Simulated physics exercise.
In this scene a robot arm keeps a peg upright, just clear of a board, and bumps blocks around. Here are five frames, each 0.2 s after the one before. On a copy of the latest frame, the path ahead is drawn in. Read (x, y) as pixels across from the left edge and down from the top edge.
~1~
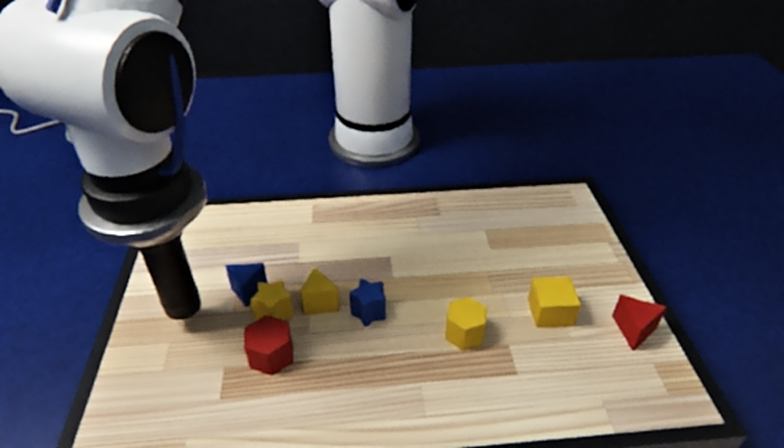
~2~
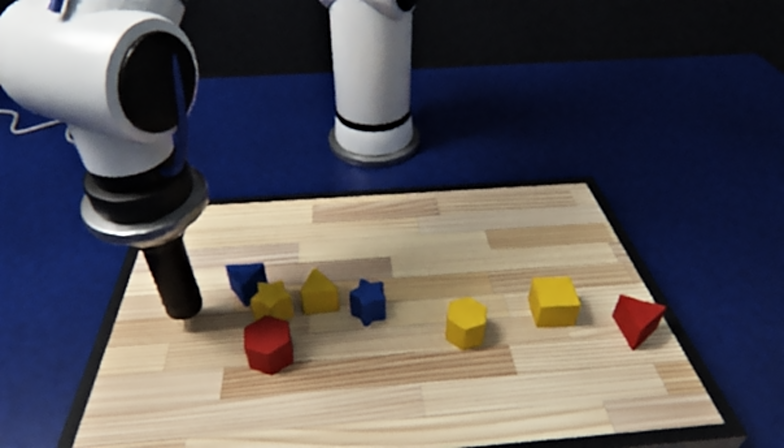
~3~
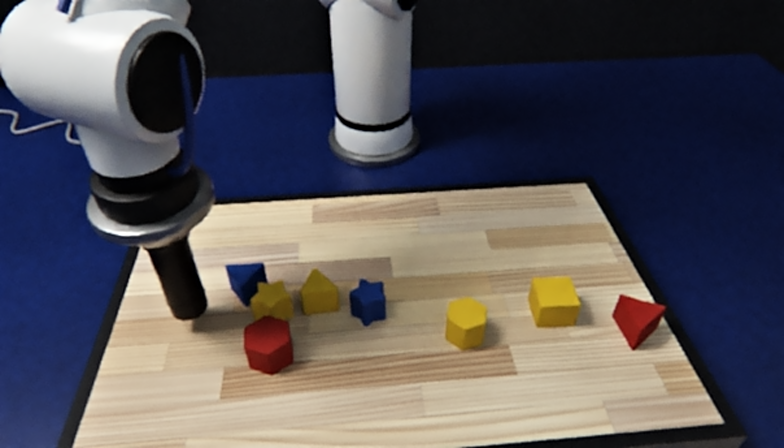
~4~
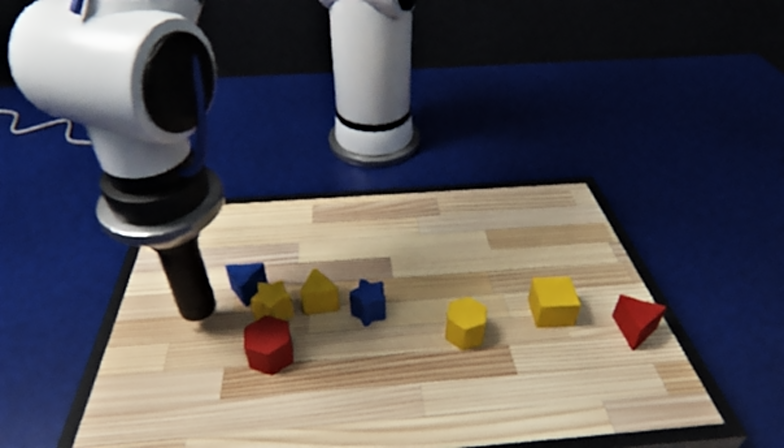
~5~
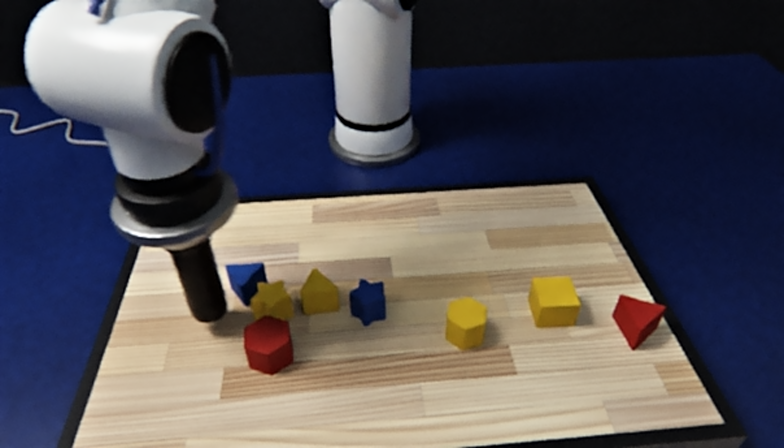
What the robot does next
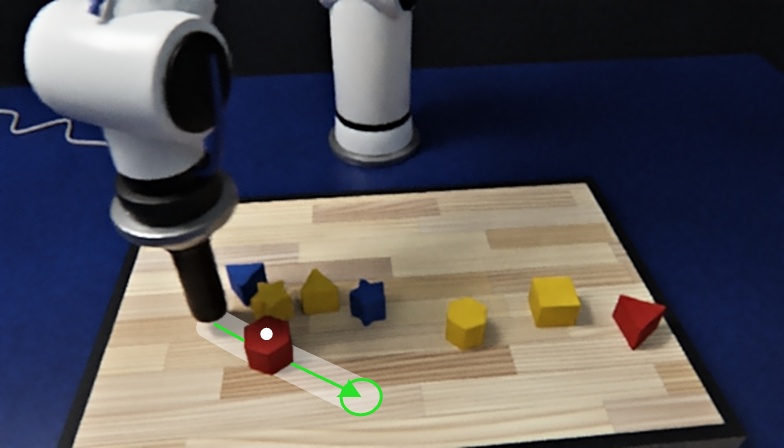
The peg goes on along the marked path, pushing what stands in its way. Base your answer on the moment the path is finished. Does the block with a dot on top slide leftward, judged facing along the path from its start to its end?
Yes
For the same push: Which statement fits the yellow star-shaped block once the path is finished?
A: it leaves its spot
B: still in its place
My answer is option B.
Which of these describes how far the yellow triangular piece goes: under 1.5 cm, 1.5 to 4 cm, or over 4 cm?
Below 1.5 cm.
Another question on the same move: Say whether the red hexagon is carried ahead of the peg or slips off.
That block remains ahead.
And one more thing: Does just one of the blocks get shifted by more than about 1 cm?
In short: Yes.
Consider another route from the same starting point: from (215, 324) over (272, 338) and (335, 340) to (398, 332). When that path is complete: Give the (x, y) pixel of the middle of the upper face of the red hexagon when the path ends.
My estimate: (299, 353).
The line goes from (215, 324) to (361, 397); the dot is on the red hexagon.
On the path given first. One third of the way, peg (256, 334); red hexagon (288, 343).
Two thirds of the way, peg (306, 358); red hexagon (344, 364), turned 25° anticlockwise.
At the end, peg (360, 383); red hexagon (403, 385), turned 40° anticlockwise; yellow star-shaped block unmoved; yellow triangular piece unmoved.
